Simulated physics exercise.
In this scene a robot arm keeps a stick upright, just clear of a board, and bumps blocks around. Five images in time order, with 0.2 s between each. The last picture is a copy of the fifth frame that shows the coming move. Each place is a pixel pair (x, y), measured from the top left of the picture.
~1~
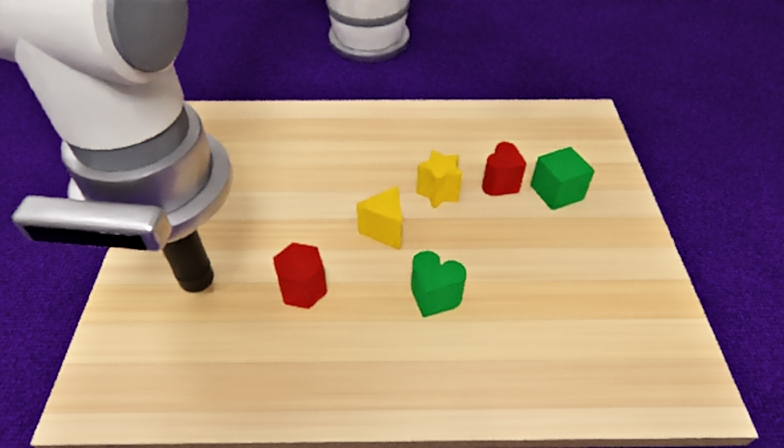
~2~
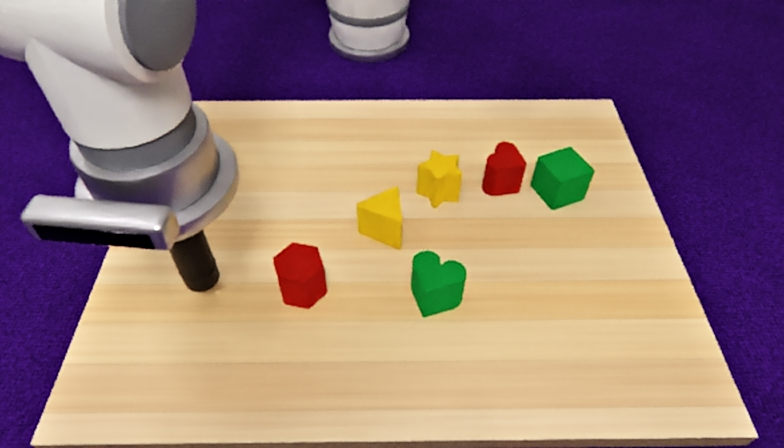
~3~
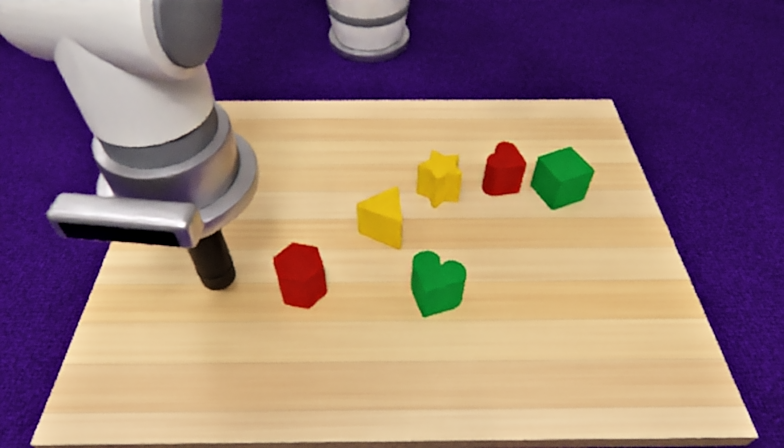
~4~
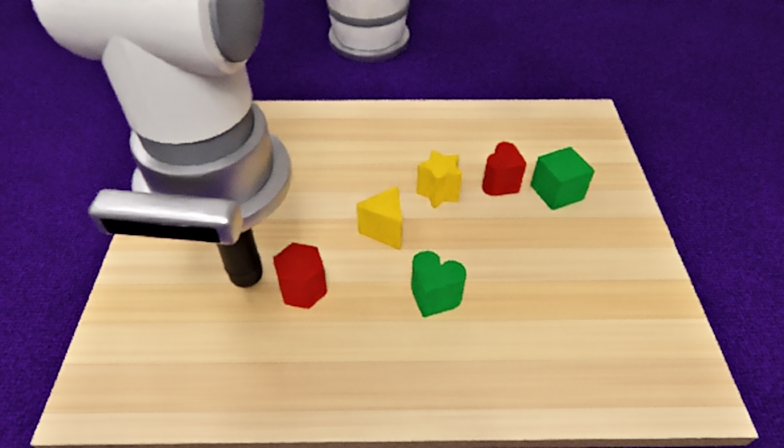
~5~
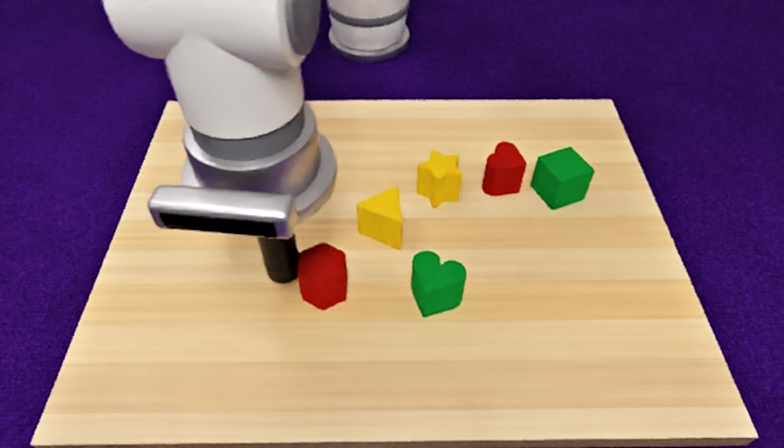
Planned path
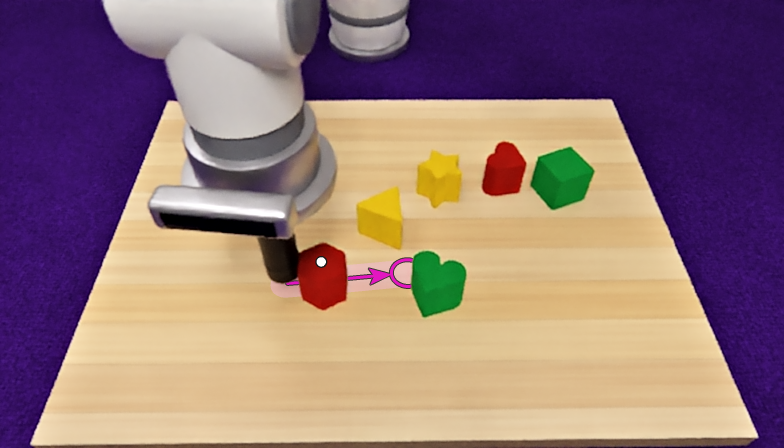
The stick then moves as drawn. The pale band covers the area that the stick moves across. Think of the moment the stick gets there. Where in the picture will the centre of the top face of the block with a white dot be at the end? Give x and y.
So, by the moment the path ends, you'll find the top centre of the block with a white dot at (404, 281).
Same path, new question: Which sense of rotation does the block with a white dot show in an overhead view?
From above, it turns clockwise.
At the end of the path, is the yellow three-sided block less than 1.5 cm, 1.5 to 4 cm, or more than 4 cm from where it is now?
Short: Under 1.5 cm.
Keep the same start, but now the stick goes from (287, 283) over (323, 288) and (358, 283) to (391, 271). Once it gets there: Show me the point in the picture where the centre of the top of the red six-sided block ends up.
Final place: (405, 276).
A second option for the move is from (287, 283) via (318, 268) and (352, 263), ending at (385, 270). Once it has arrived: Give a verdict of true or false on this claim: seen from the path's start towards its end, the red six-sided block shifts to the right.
Answer: True.
Path on the board, from (287, 283) to (408, 273); the dot is on the red six-sided block.
On the path given first. One third of the way, stick (327, 267); red six-sided block (362, 267), turned 25° clockwise.
Two thirds of the way, stick (368, 264); red six-sided block (393, 275), turned 45° clockwise.
At the end, stick (408, 260); red six-sided block (404, 281), turned 75° clockwise; yellow three-sided block in place; green heart (450, 270).
